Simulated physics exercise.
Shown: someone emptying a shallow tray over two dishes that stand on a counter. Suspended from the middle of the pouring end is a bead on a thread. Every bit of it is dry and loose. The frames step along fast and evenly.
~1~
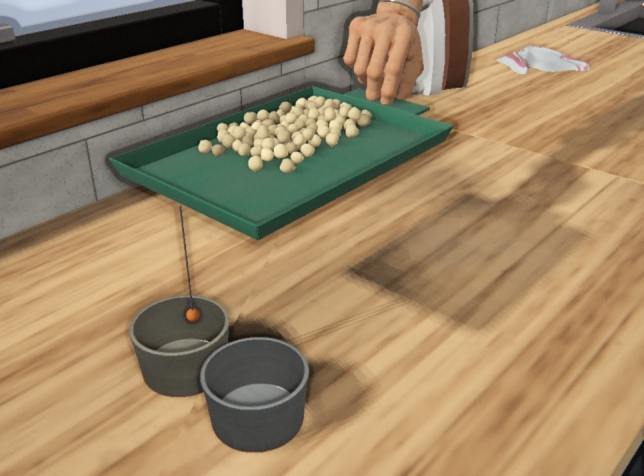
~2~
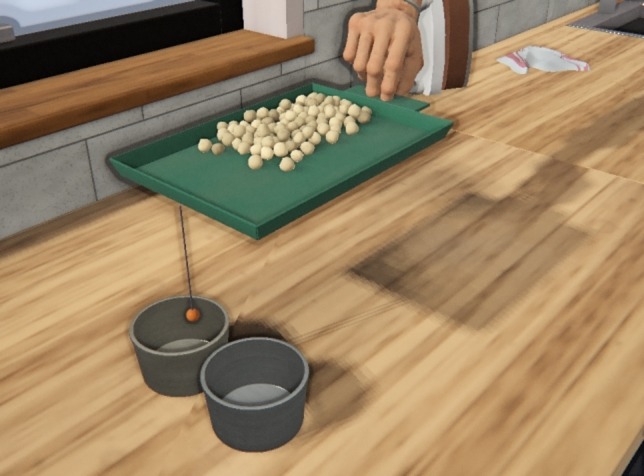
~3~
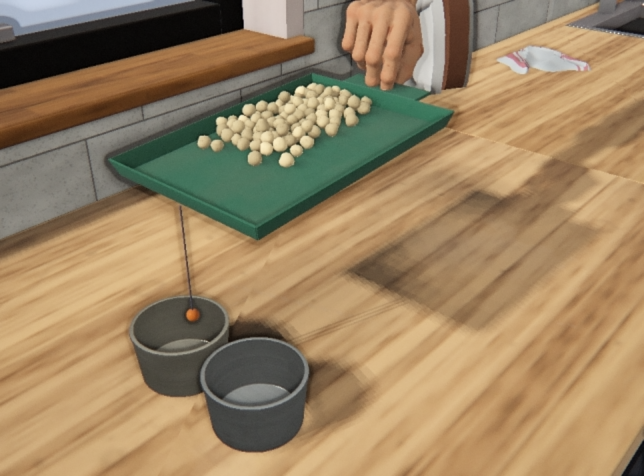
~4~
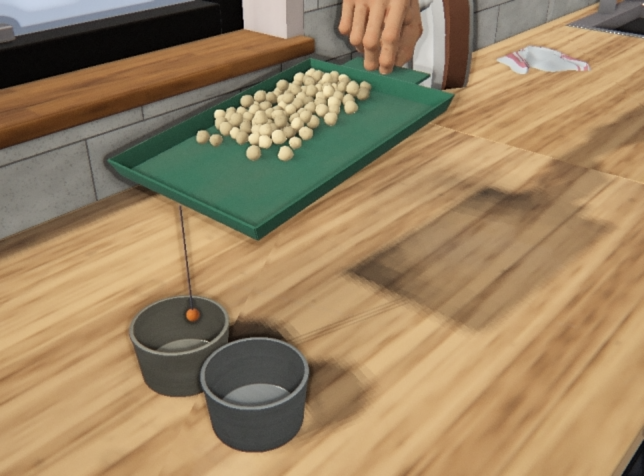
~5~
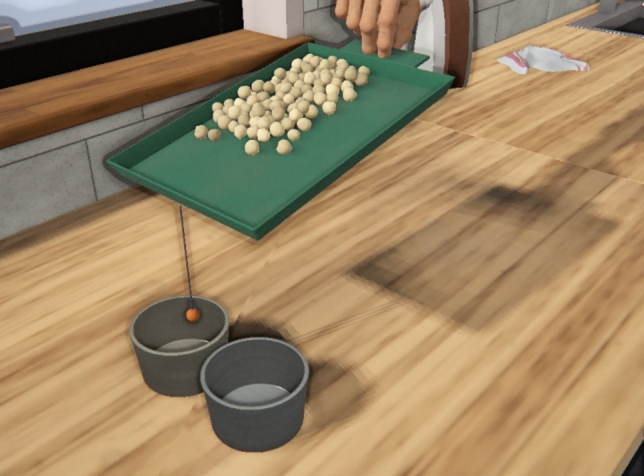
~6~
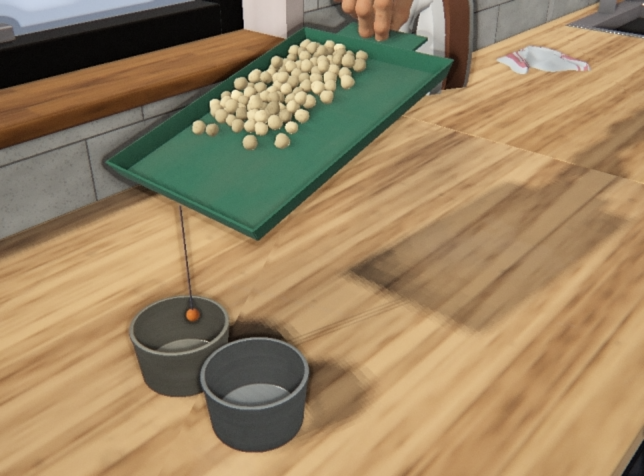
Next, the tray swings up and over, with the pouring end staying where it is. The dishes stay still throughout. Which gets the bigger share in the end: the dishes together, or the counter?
The counter gets the bigger share.
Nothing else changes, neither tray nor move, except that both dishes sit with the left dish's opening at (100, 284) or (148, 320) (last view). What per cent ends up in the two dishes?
I'd say about 20 percent, followed by about 40 percent.
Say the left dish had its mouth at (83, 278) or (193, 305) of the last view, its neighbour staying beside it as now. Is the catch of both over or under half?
Shy of half, then shy of half.
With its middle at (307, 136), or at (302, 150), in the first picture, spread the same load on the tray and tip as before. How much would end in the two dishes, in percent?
Estimate: 10 % first, 10 % second.
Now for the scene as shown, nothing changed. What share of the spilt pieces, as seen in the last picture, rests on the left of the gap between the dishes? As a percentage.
Share on the left: Near 100 %.
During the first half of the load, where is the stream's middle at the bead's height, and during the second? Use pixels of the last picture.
Starting near (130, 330), moving on to near (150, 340).
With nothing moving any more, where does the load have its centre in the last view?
About (100, 418).
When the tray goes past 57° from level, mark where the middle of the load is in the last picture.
Its middle sits at about pixel (164, 175).
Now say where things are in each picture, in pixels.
The first picture shows corners of the pouring end near (119, 158) and (257, 221), level; middle of the load near (293, 130), macadamia nuts; left dish near (144, 365); right dish near (218, 418); bead on its thread near (193, 315).
The second picture shows corners of the pouring end near (119, 158) and (257, 221), level; middle of the load near (293, 128).
The third picture shows corners of the pouring end near (118, 158) and (256, 221), tipped barely, level across its low end; middle of the load near (292, 121).
The fourth picture shows corners of the pouring end near (117, 159) and (255, 222), tipped a little, level across its low end; middle of the load near (291, 110).
The fifth picture shows corners of the pouring end near (116, 159) and (254, 223), tipped a little, level across its low end; middle of the load near (289, 100).
The sixth picture shows corners of the pouring end near (115, 160) and (253, 224), tipped clearly, level across its low end; middle of the load near (287, 90); left dish near (144, 365); right dish near (218, 418).
Shortly afterwards, tray tipped steeply; the bulk on the tray; only a few outside both; near a quarter in the air.
Next, tray tipped right over; near two thirds on the tray; near a third outside both; a little in the air.
Some moments later, tray tipped past a quarter turn; a little in the right dish; a little in the left dish; all but a few outside both.
In the end, tray tipped past a quarter turn; a little in the right dish; a little in the left dish; all but a few outside both.
